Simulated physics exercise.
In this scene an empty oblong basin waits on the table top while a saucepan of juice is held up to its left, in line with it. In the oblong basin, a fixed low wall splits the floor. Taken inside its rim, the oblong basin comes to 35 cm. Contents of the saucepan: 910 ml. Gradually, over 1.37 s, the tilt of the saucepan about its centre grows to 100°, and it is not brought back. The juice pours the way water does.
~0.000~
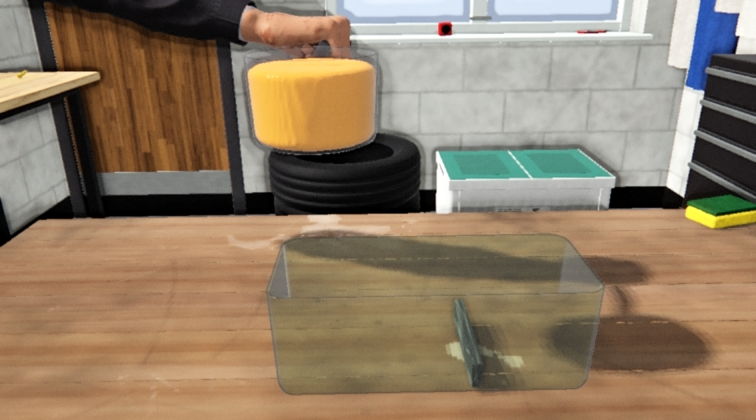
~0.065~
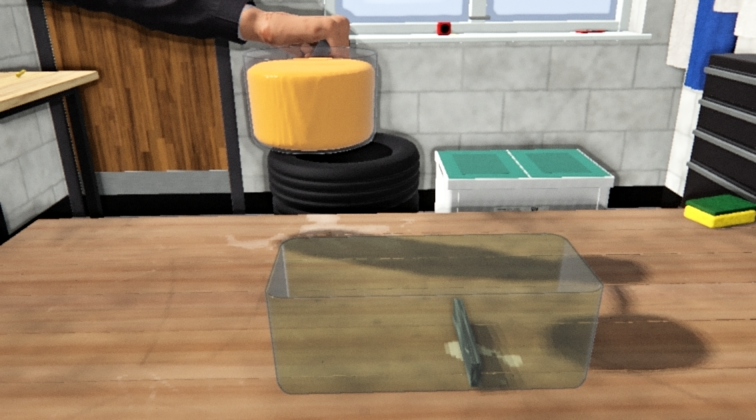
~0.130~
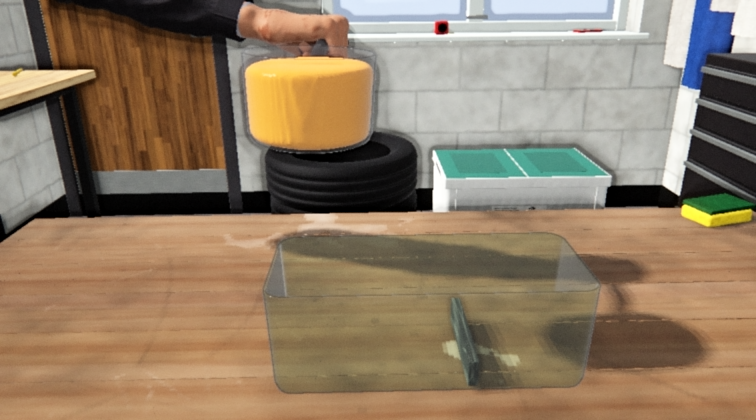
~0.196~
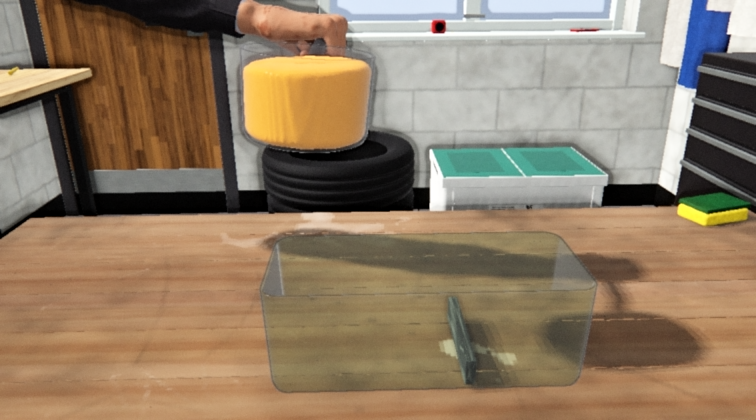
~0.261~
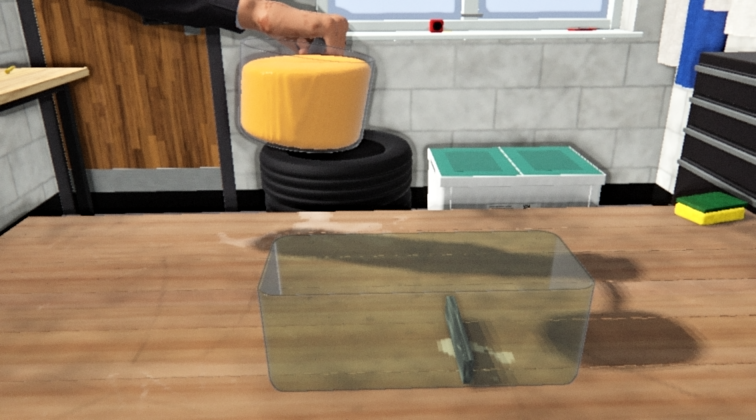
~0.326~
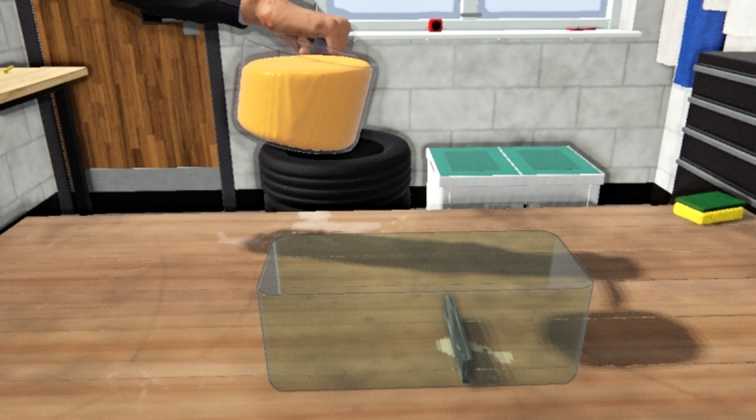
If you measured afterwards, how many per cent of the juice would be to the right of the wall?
About 44 out of 100.
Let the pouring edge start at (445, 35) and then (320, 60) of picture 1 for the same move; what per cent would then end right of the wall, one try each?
The first try gives around 65 percent, the second around 15 percent.
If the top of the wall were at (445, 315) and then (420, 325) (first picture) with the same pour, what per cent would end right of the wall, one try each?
Respectively 65 and 90 %.
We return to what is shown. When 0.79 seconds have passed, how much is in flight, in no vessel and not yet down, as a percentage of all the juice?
Around 26 in a hundred.
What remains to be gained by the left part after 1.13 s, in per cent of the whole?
Roughly 30 in a hundred.
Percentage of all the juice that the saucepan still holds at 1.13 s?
Around 18 in a hundred.
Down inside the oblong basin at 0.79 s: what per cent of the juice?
9 %, give or take.
After 0.79 s the tilt is 62° and 66 per cent is still to pour, 7 is left of the wall and 2 right of it.
After 1.13 s the tilt is 93° and 18 per cent is still to pour, 24 is left of the wall and 41 right of it.
After 1.48 s the tilt is 100° and 2 per cent is still to pour, 49 is left of the wall and 44 right of it.
After 1.87 s the tilt is 100° and 0 per cent is still to pour, 54 is left of the wall and 44 right of it.
In the end 55 per cent lies left of the wall, 44 right of it and 1 outside.
